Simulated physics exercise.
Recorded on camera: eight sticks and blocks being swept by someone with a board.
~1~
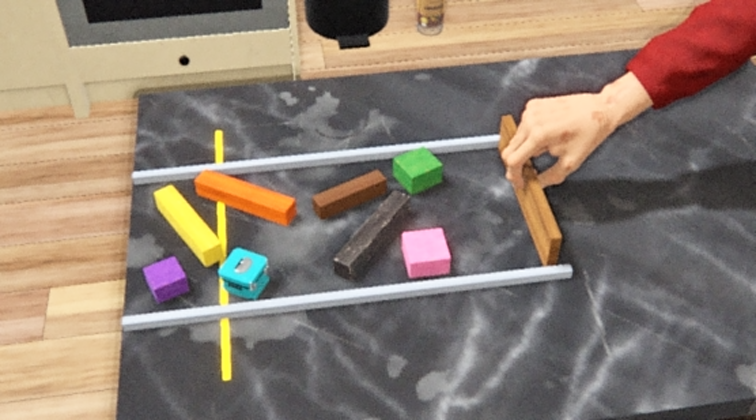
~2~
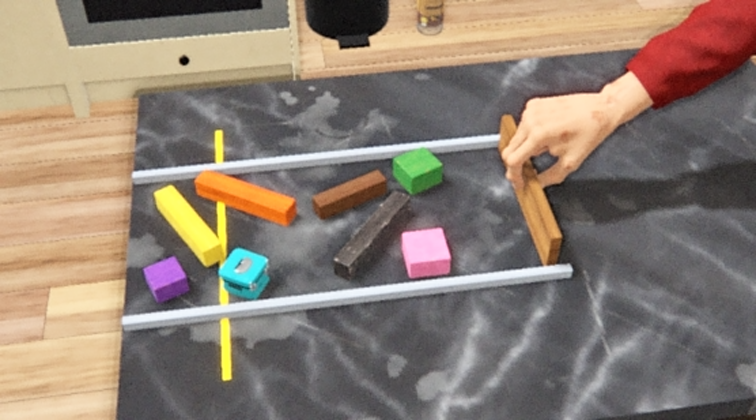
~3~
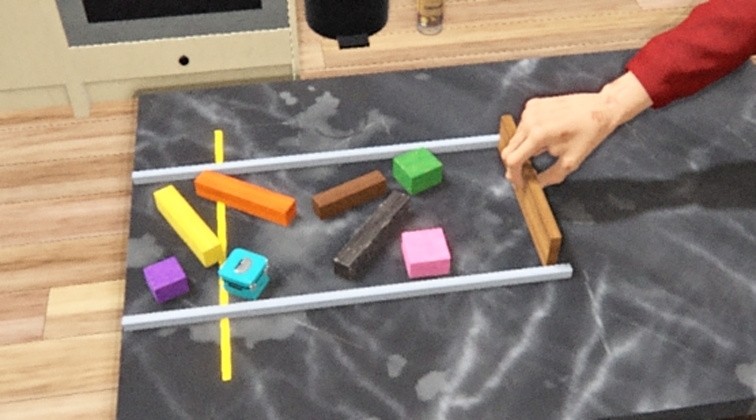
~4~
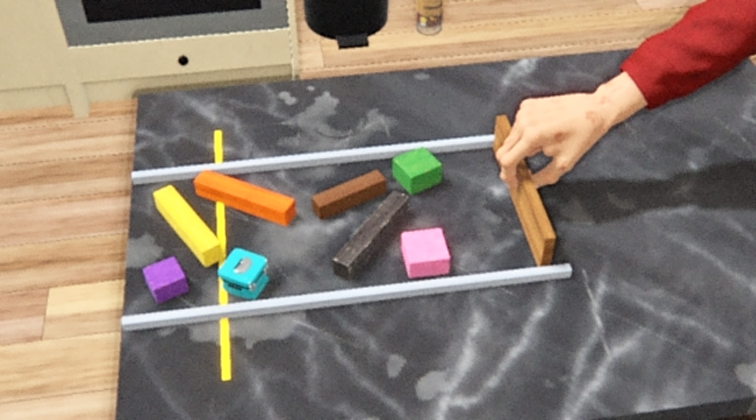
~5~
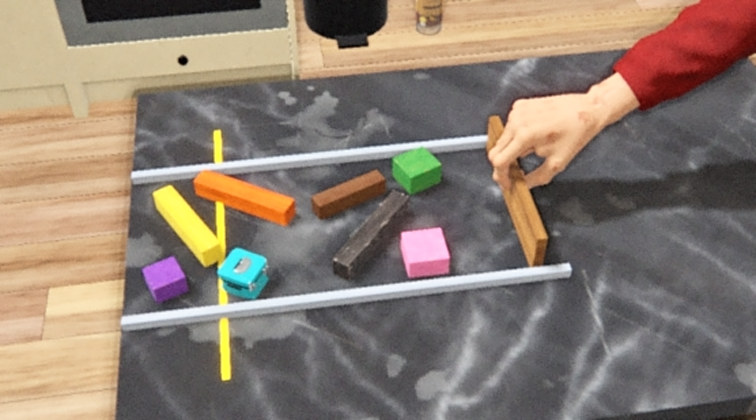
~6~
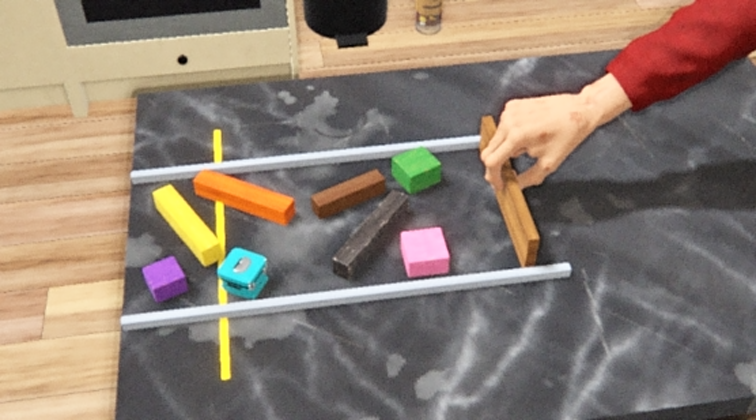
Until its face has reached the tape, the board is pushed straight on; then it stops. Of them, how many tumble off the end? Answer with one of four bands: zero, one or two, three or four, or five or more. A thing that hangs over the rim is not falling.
One or two.
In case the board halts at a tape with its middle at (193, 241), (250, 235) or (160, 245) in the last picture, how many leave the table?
Floor tally per try: 4 / 1 / 6.
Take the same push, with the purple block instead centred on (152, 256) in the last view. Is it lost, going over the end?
Placed there, it goes off the edge.
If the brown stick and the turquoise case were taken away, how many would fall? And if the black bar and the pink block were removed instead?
Tally of falls: 0 for the first try, 0 for the second.
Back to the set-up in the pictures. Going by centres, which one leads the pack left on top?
Turquoise case.
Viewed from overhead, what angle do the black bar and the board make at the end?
The angle is some 35°.
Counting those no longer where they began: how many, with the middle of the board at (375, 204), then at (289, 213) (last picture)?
Counts: 4, 7.
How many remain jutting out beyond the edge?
The figure is 3.
A little later, none off yet; purple block at rest near (165, 279); yellow bar at rest near (187, 224); turquoise case at rest near (243, 275).
Next, none off yet; purple block at rest near (165, 279); yellow bar at rest near (187, 224); turquoise case shifted about its own width near (213, 273).
When it is over, the number that fall off is one or two; down, purple block.
